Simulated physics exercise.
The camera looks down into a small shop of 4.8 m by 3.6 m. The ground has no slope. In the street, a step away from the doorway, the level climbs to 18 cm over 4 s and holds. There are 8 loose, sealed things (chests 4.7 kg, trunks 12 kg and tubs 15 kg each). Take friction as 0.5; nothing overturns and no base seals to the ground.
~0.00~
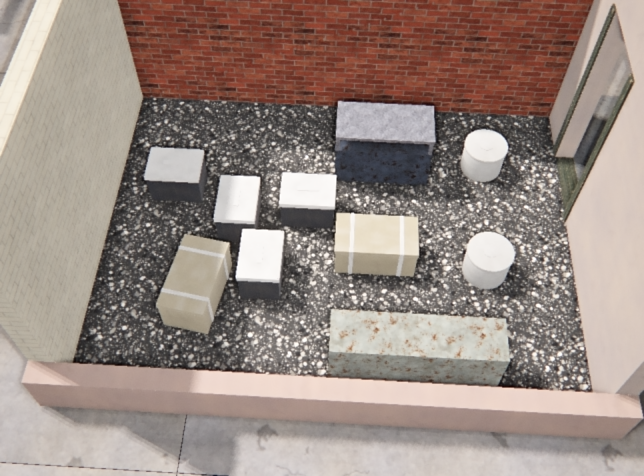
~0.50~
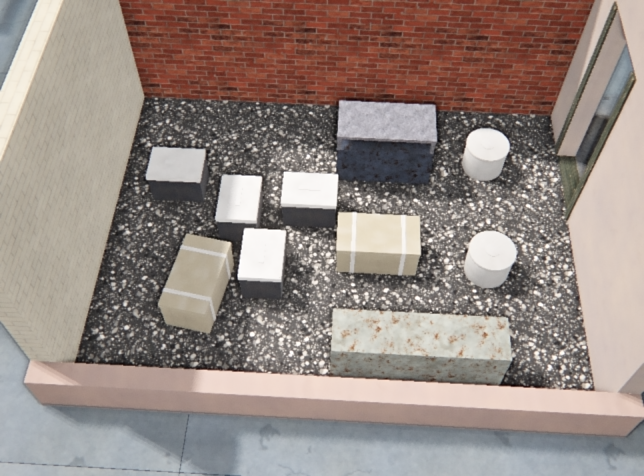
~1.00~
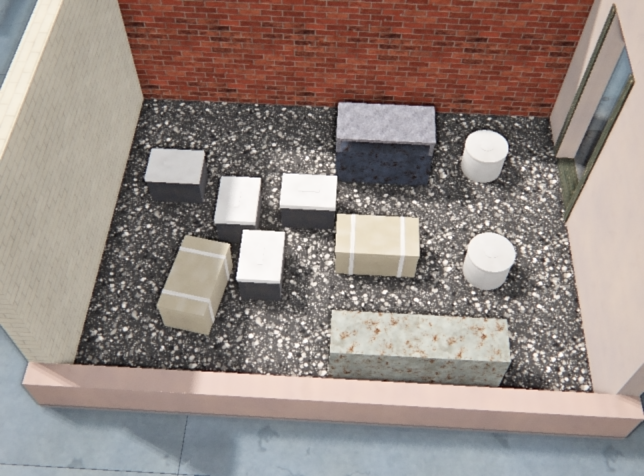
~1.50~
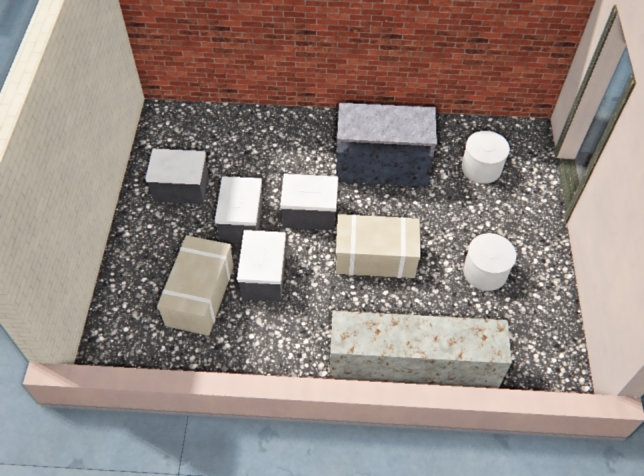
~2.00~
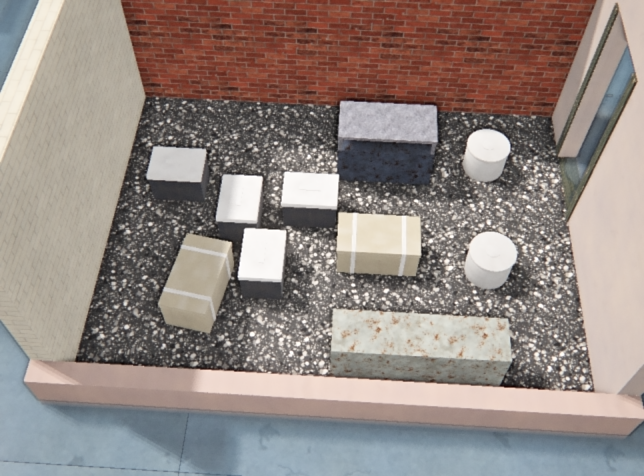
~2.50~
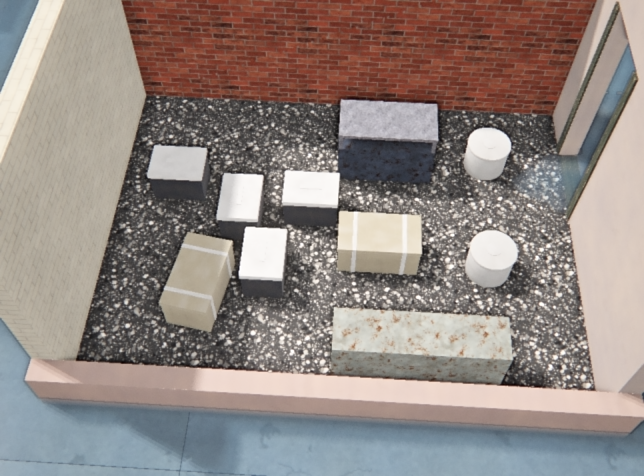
Water spreads outside the walls, then shows at the right opening beside the still blocks.
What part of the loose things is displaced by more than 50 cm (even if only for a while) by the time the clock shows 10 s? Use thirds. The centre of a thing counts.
That comes to between one and two thirds.
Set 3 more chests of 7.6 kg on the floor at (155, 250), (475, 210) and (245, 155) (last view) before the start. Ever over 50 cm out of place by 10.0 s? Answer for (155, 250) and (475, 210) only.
In turn: Short of it, more.
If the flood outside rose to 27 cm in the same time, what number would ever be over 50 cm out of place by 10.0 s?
Then 6.
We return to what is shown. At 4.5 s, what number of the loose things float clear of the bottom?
0 of them.
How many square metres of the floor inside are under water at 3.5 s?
About 2.0 m2.
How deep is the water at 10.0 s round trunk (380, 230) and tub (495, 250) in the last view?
About 4 and 3 cm.
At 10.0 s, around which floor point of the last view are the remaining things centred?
Around (272, 241).
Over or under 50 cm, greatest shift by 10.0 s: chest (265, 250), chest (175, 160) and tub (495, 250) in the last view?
In turn: More, short of it, under.
After 3.5 s 0 of 8 are over 50 cm from their spots; 0 afloat.
After 4.5 s 0 of 8 are over 50 cm from their spots; 0 afloat.
After 7.0 s 1 of 8 are over 50 cm from their spots; 2 afloat.
After 10.0 s 4 of 8 are over 50 cm from their spots, and 4 have been at some point; 5 afloat.
